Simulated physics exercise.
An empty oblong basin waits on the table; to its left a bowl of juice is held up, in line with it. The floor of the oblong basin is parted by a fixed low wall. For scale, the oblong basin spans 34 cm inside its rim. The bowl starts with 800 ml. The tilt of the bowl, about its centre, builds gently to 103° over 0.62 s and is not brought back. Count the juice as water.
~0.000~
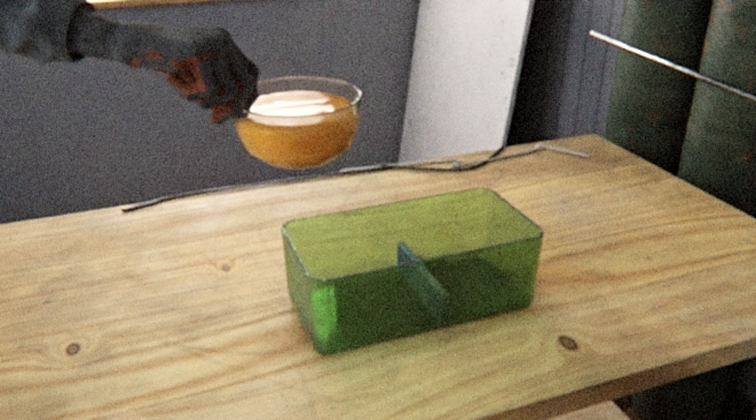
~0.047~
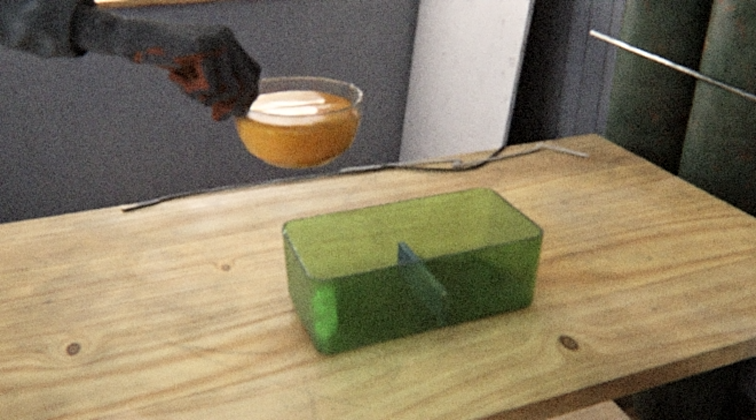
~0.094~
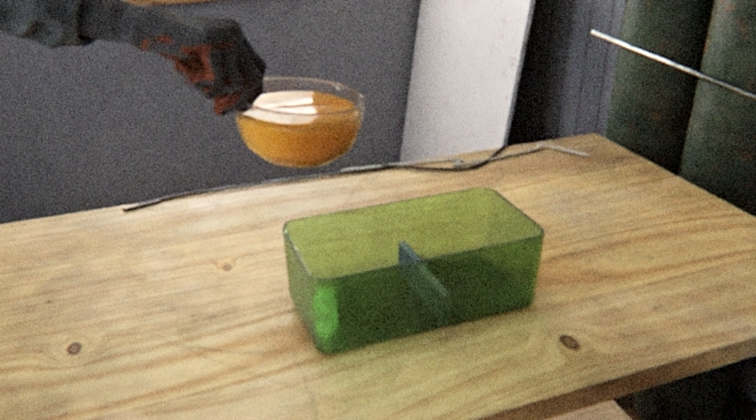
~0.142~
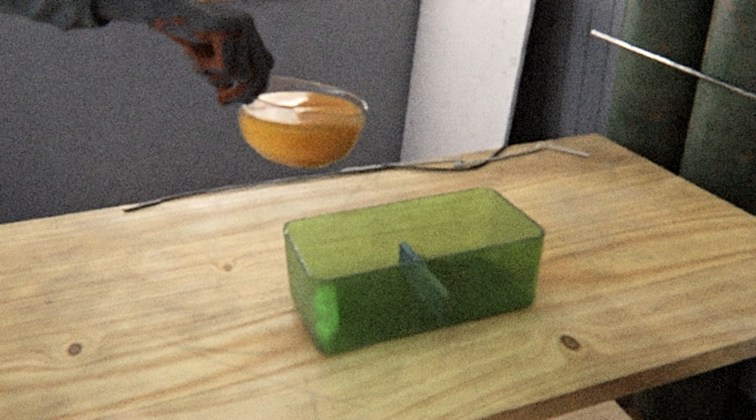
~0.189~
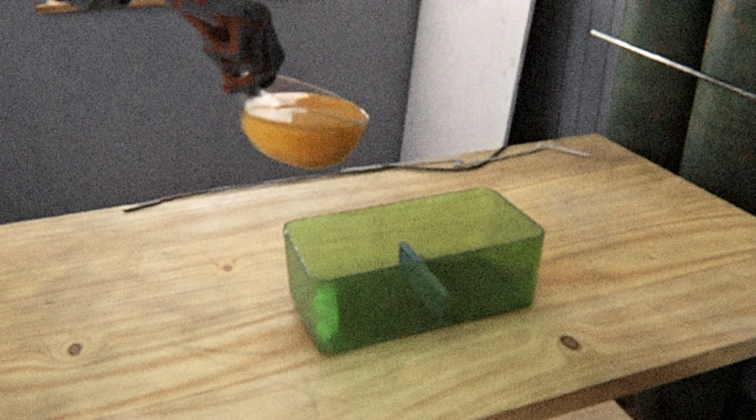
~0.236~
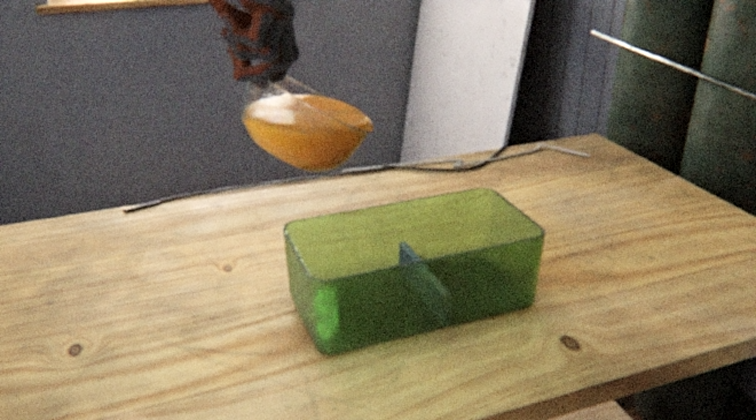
On a wooden table sits an empty green oblong basin with a divider across its middle, while a dark-gloved hand holds a clear bowl of orange juice above it to the left. The hand gradually tilts the bowl to the right, until the juice reaches its lowered right rim.
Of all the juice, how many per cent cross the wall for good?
The far part has some 10 per cent.
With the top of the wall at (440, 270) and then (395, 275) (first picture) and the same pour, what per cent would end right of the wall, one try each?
In turn about 15 and 55 per cent.
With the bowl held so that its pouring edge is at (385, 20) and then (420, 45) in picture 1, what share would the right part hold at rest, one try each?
In turn about 65 and 80 per cent.
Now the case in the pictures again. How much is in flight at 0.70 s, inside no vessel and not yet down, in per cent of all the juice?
About 10 per cent.
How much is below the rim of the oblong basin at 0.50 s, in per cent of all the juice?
Near 26 in a hundred.
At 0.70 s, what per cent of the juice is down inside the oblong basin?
Near 88 in a hundred.
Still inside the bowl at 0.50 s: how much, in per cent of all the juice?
Some 20 per cent.
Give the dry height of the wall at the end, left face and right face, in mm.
Some 26 mm on the left and 46 mm on the right.
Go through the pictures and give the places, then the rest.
In the first picture, it leans 0°; its right rim is at (357, 90); the juice meets the walls at (235, 116) and (353, 101); the oblong basin's rim runs from (295, 252) to (516, 210); the wall's top is at (422, 268).
In the second picture, it leans 1°; its right rim is at (358, 91); the juice meets the walls at (237, 115) and (354, 102).
In the third picture, it leans 6°; its right rim is at (360, 95); the juice meets the walls at (238, 113) and (355, 103).
In the fourth picture, it leans 13°; its right rim is at (363, 103); the juice meets the walls at (240, 111) and (358, 105).
In the fifth picture, it leans 22°; its right rim is at (364, 113); the juice meets the walls at (242, 111) and (361, 106).
In the sixth picture, it leans 33°; its right rim is at (363, 126); the juice meets the walls at (244, 114) and (359, 116); 4 per cent is over the edge.
By 0.50 s the tilt is 94° and 20 per cent is still to pour, 25 is left of the wall and 2 right of it.
By 0.70 s the tilt is 103° and 2 per cent is still to pour, 82 is left of the wall and 7 right of it.
By 0.90 s the tilt is 103° and 0 per cent is still to pour, 82 is left of the wall and 9 right of it.
By 1.12 s the tilt is 103° and 0 per cent is still to pour, 82 is left of the wall and 10 right of it.
At rest 82 per cent lies left of the wall, 10 right of it and 8 outside.
